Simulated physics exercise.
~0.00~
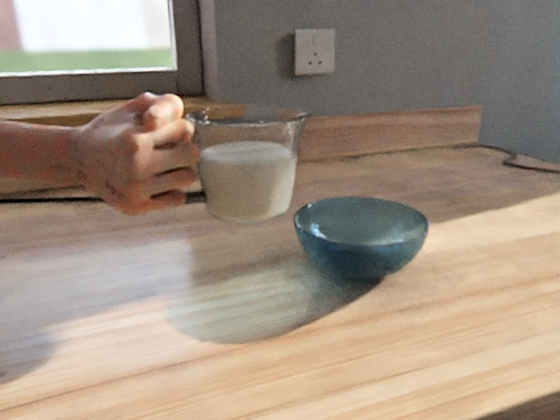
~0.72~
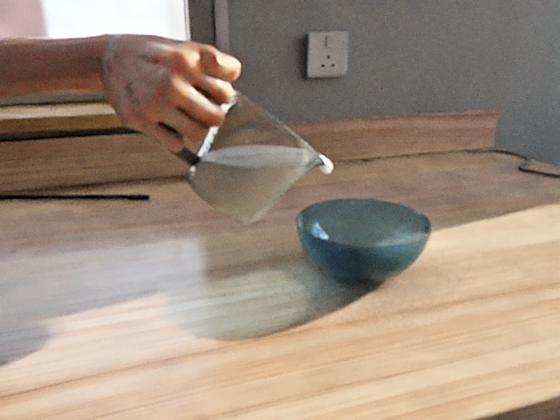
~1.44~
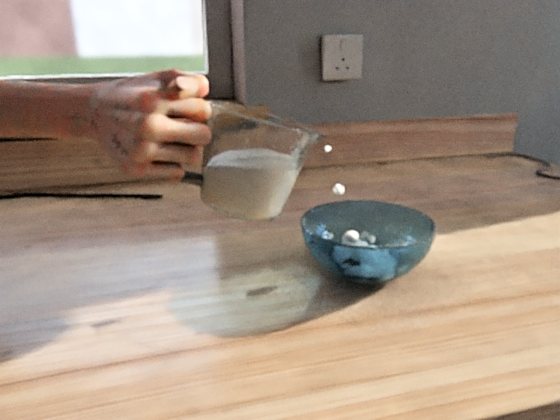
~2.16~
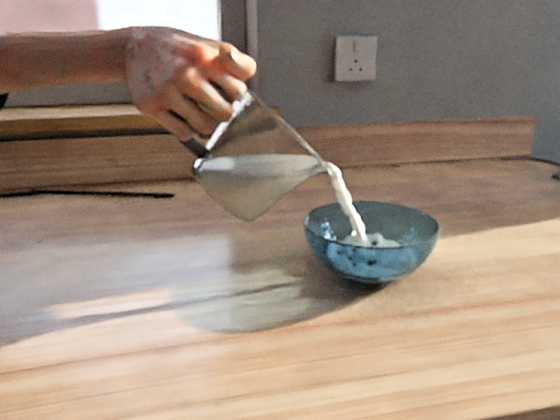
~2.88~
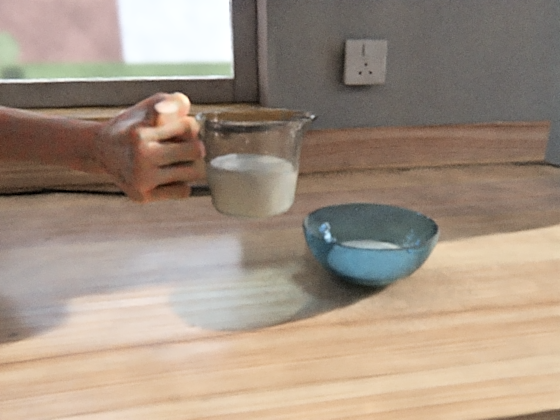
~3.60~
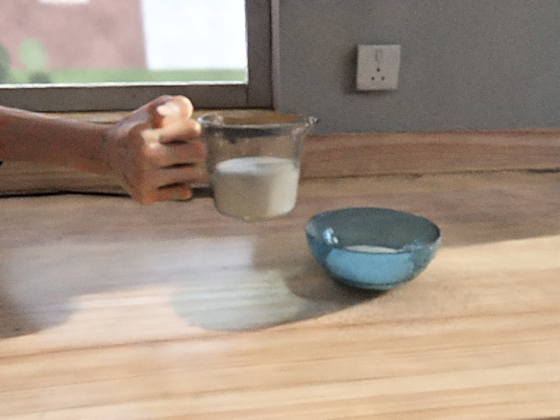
On a sunlit wooden worktop beside a window, a hand holds a glass measuring jug of milk up to the left of an empty blue bowl. The hand tips the jug towards the bowl, and milk gathers at the spout. It then tilts the jug partway back as a few white drops fall into the bowl. The jug tips forward again, further this time, and a steady white stream runs into the bowl. Finally the hand turns the jug level and holds it still, with milk left inside it and a little milk lying in the bowl.
